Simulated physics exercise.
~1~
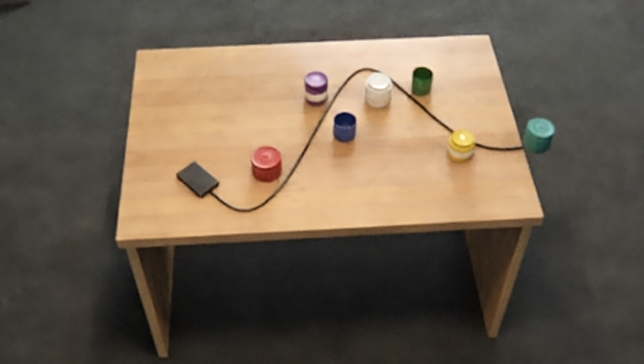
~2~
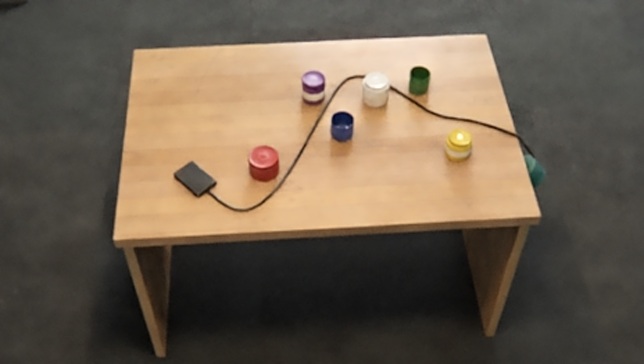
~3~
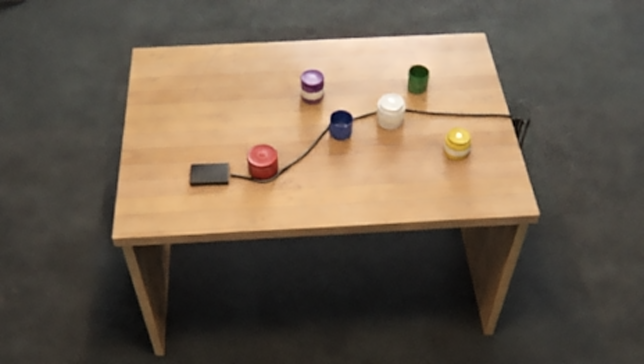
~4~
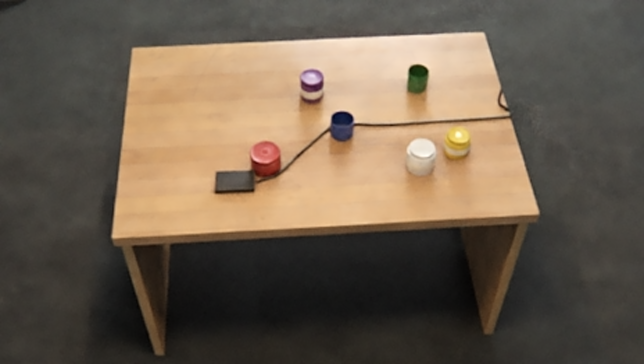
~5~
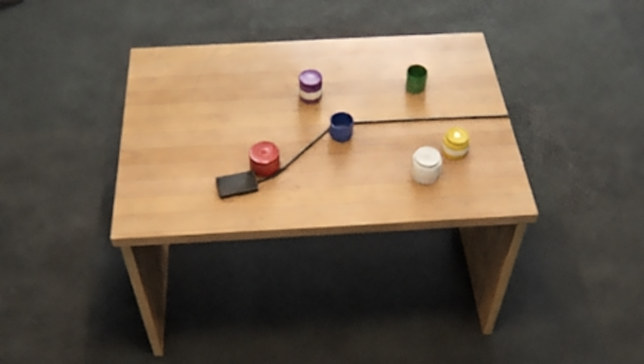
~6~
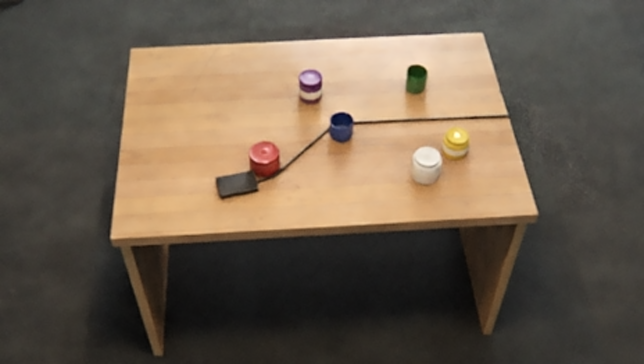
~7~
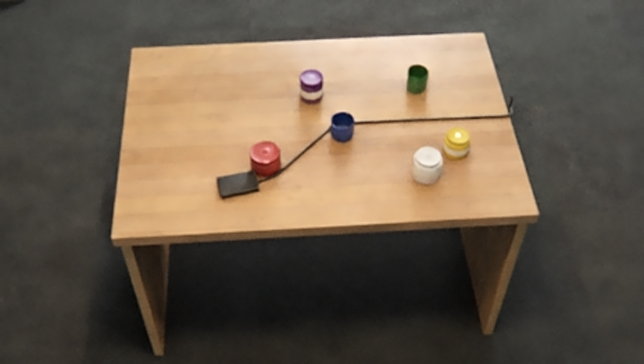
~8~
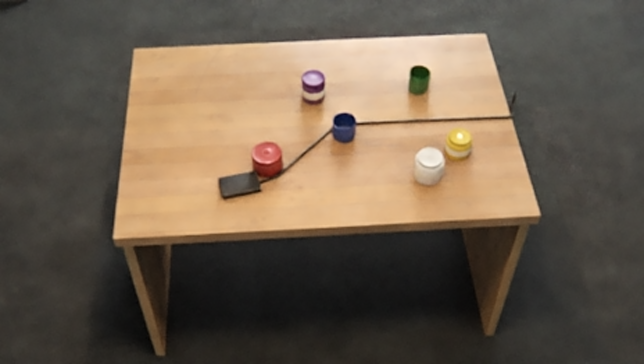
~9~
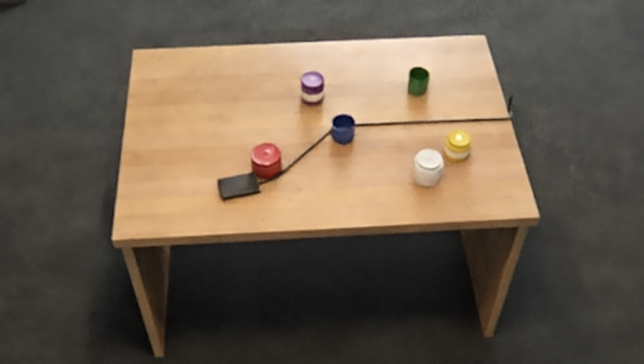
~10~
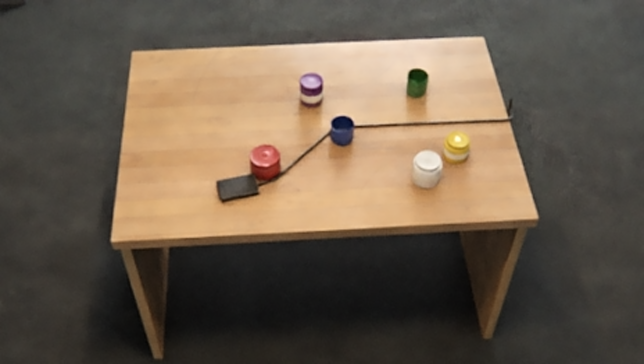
A light wooden desk stands on a dark grey floor, seen from above and in front by a slightly swaying camera. A black phone and red tub sit at left, a purple tin, blue cup, white jar and green cup around the middle, and a yellow jar at right. A thin dark cable curves from the phone to a teal speaker at the right edge. The speaker drops out of sight, pulling the cable straighter. The white jar slides right and toward the front, while the phone shifts right. Both settle on the desk, the cable bent at the blue cup.
